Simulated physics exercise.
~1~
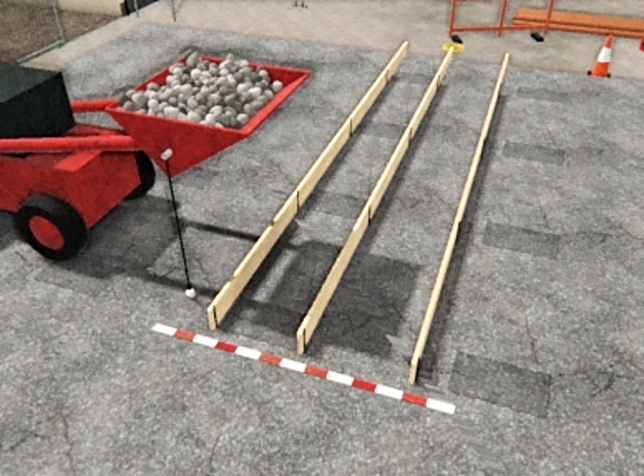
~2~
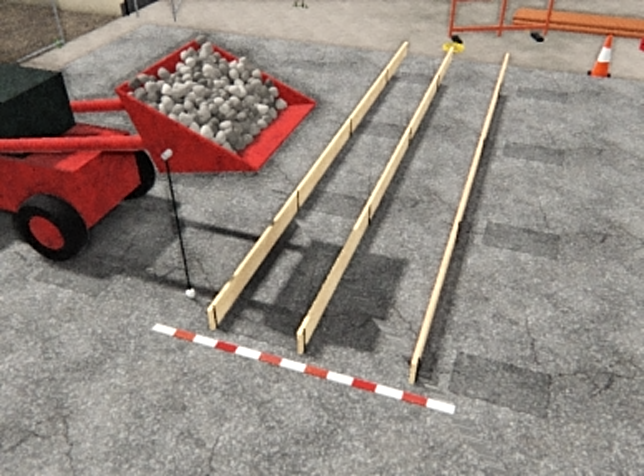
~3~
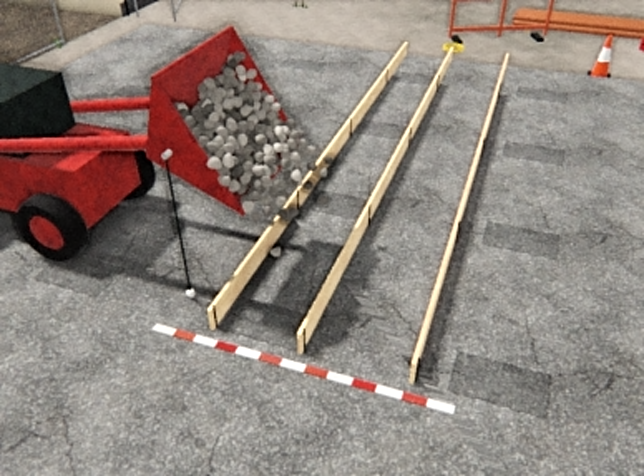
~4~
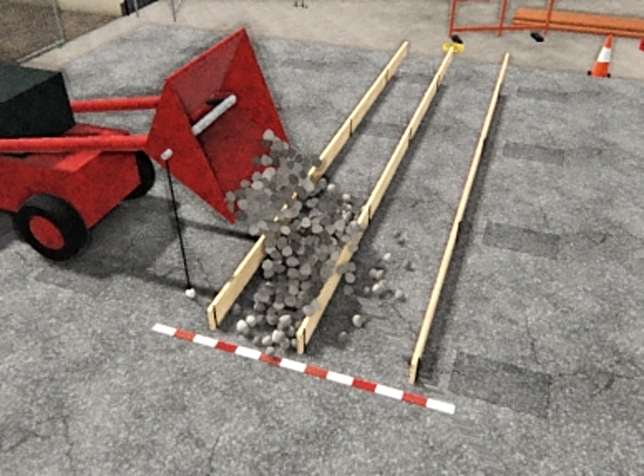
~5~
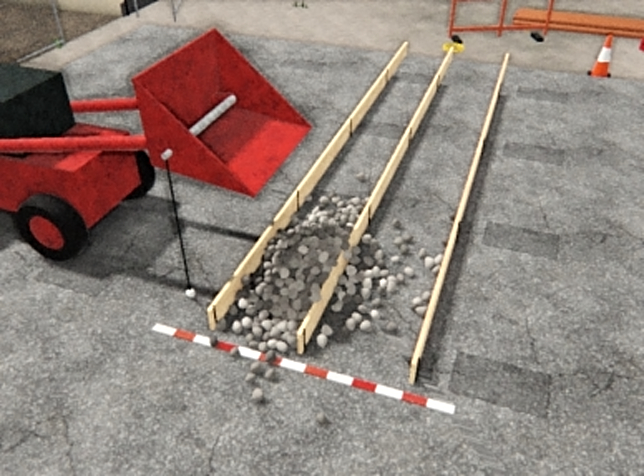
The clip opens on a red loader at the left, its bucket heaped with rounded grey stones beside three long wooden boards standing on cracked pavement. The bucket tips forward to the right, and the stones begin to slide toward its front edge. As it tilts more steeply, they pour over the nearest board in a thick stream, and some carry past the middle one. The bucket then swings partway back, empty. Most of the stones end up piled between the first two boards, with fewer scattered in the far bay and a few spilled around the red-and-white staff.
